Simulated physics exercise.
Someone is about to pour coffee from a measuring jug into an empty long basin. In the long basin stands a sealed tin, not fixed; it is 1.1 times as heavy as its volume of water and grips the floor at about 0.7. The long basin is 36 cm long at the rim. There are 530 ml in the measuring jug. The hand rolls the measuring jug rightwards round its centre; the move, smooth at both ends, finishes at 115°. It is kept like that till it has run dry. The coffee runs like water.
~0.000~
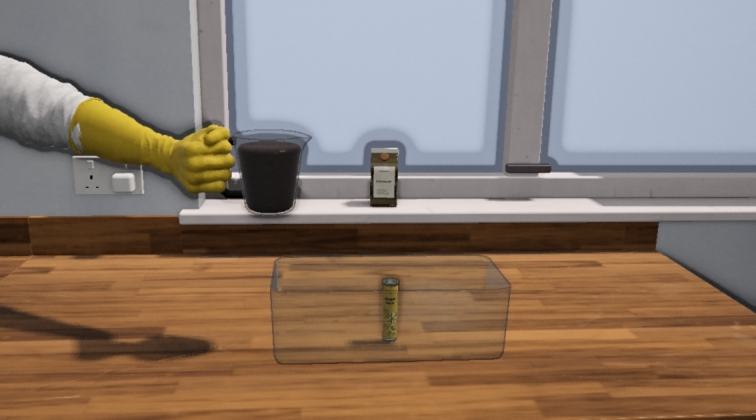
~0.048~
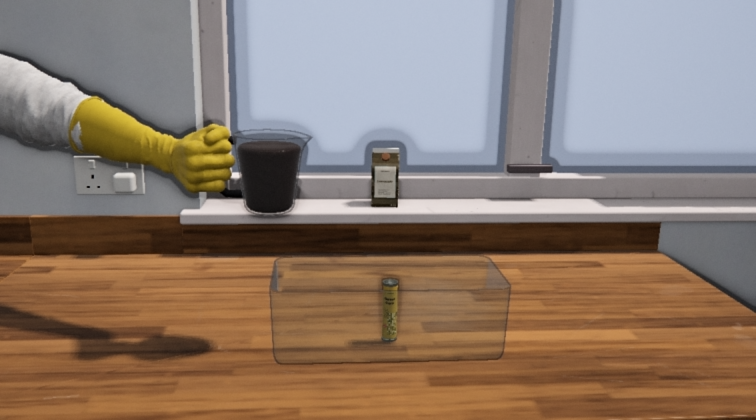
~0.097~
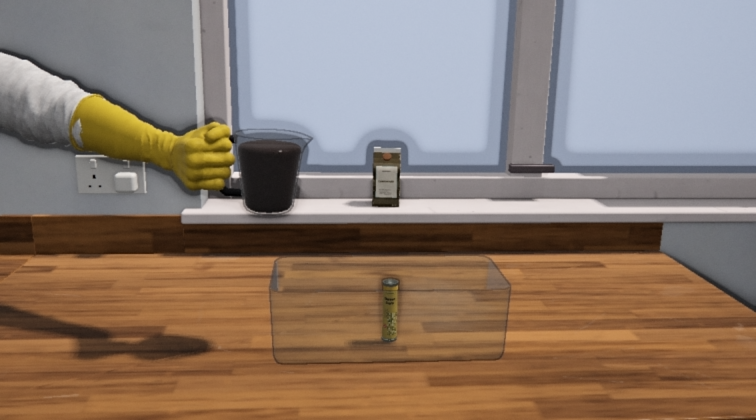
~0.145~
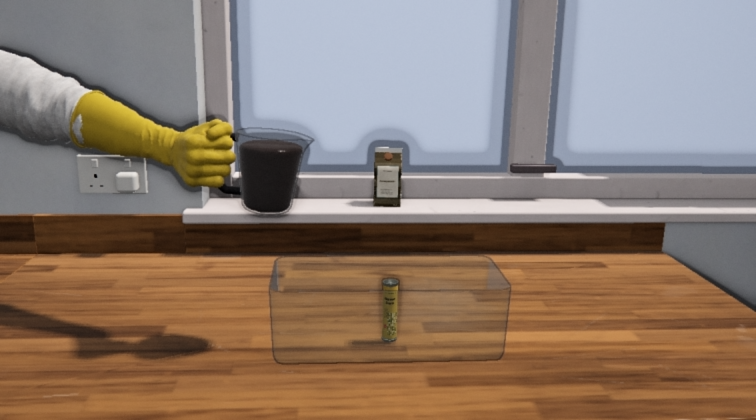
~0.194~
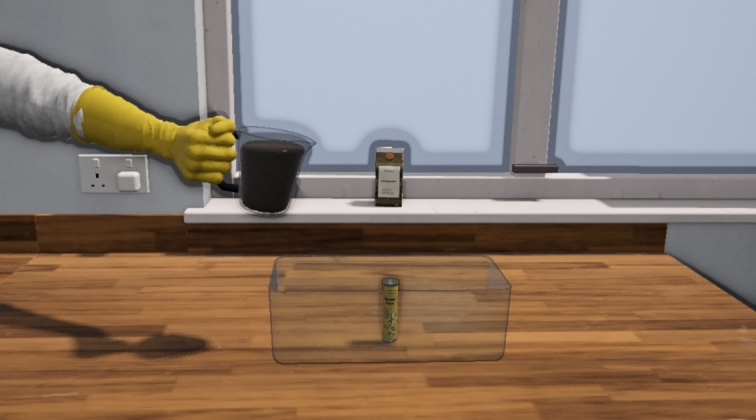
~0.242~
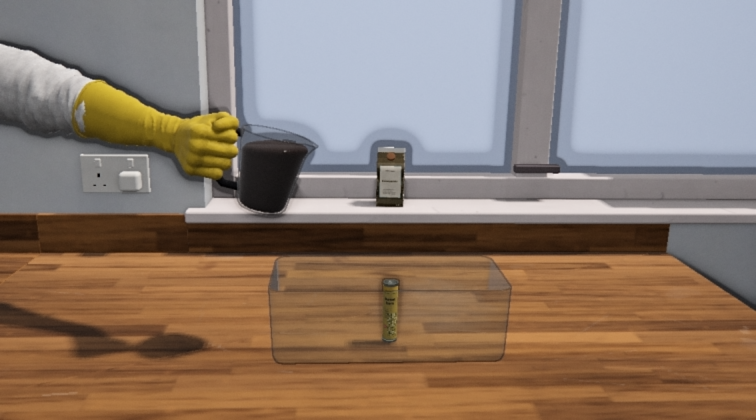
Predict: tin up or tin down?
The tin remains upright.
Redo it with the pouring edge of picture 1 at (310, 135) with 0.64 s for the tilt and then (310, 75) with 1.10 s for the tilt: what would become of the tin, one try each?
First it stays up; then it topples.
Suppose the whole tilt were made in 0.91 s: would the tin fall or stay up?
The tin remains upright.
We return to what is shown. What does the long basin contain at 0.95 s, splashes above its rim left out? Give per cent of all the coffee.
About 70 per cent.
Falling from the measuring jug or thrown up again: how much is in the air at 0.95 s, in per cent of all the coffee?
Near 18 in a hundred.
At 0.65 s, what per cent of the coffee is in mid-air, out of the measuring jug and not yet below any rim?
Near 22 in a hundred.
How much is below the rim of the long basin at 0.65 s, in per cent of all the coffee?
Near 7 in a hundred.
Then, 0.65 s in, the tilt is 74° and 70 per cent is still to pour; the tin stands where it began.
Then, 0.95 s in, the tilt is 110° and 11 per cent is still to pour; the tin stands where it began.
Then, 1.26 s in, the tilt is 115° and 0 per cent is still to pour; the tin stands 1 cm from where it began.
Then, 1.60 s in, the tilt is 115° and 0 per cent is still to pour; the tin stands 1 cm from where it began.
Finally, the tin stands 1 cm from where it began.
